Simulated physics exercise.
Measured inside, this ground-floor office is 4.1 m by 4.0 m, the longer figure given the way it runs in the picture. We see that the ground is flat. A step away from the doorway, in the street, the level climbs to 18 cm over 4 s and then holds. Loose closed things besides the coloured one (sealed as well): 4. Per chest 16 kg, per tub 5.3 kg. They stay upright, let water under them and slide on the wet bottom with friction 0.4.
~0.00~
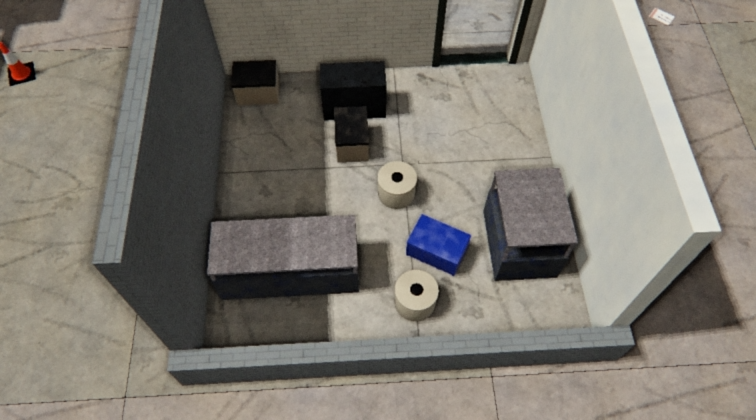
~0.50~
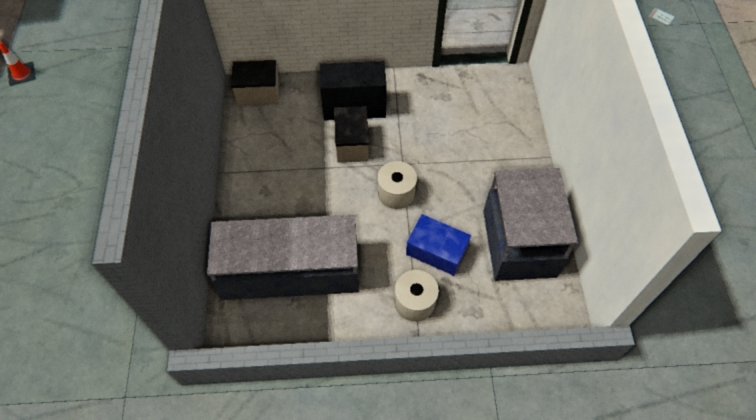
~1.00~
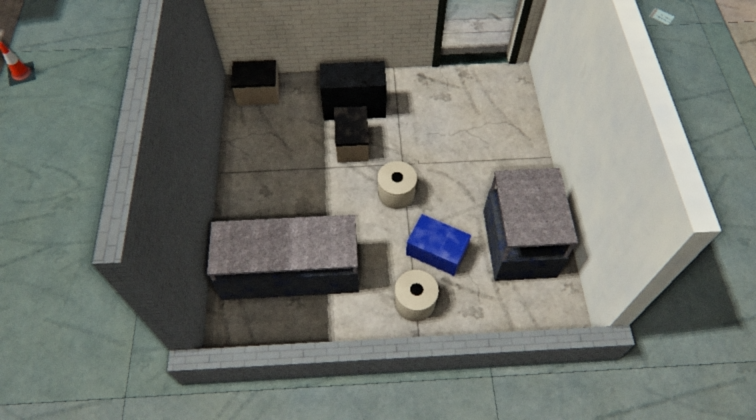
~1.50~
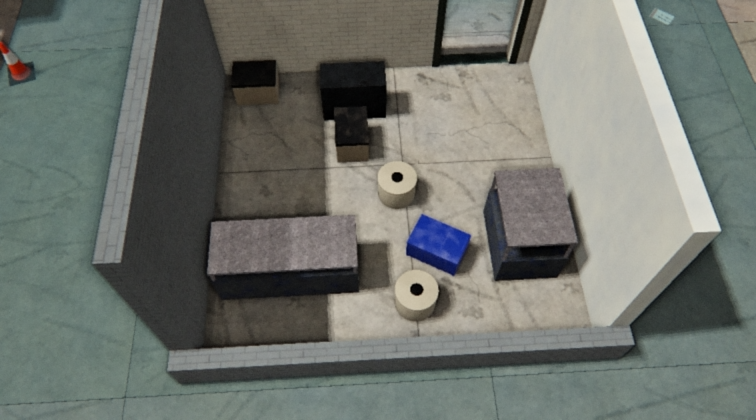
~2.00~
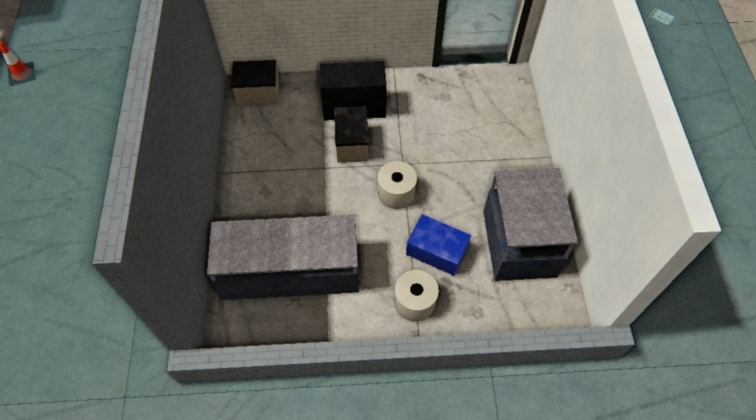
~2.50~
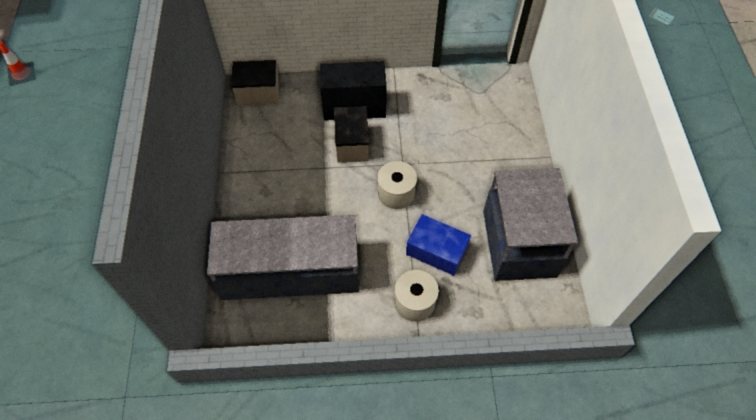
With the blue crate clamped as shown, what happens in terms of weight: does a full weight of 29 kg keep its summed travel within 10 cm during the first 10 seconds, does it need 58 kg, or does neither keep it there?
29 kg keeps it there.
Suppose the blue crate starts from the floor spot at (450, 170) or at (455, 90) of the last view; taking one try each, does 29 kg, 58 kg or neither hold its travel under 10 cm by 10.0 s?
For the first start you need the heavier one; for the second you need the heavier one.
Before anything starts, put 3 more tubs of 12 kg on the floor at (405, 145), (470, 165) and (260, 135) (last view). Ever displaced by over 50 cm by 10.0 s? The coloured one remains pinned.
One by one: Not far enough, too far and not far enough.
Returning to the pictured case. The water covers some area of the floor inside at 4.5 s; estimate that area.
Somewhere around 4.5 m2, roughly.
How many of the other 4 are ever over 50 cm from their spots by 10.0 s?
By my tally, 1.
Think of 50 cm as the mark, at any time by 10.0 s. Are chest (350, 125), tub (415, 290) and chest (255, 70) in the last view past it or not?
Reading the three in turn gives not surpassed, not surpassed and not surpassed.
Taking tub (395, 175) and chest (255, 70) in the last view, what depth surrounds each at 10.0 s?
Depths: Near 6 cm, then near 4 cm.
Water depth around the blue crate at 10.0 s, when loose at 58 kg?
Around 6 cm.
After 3.5 s the blue crate would be 0 cm from its start with 29 kg and 0 cm from its start with 58 kg; 0 cm of water round it then.
After 4.5 s the blue crate would be 0 cm from its start with 29 kg and 0 cm from its start with 58 kg; 0 cm of water round it then.
After 7.0 s the blue crate would be 0 cm from its start with 29 kg and 0 cm from its start with 58 kg; 3 cm of water round it then.
After 10.0 s the blue crate would be 0 cm from its start with 29 kg and 0 cm from its start with 58 kg; 6 cm of water round it then.
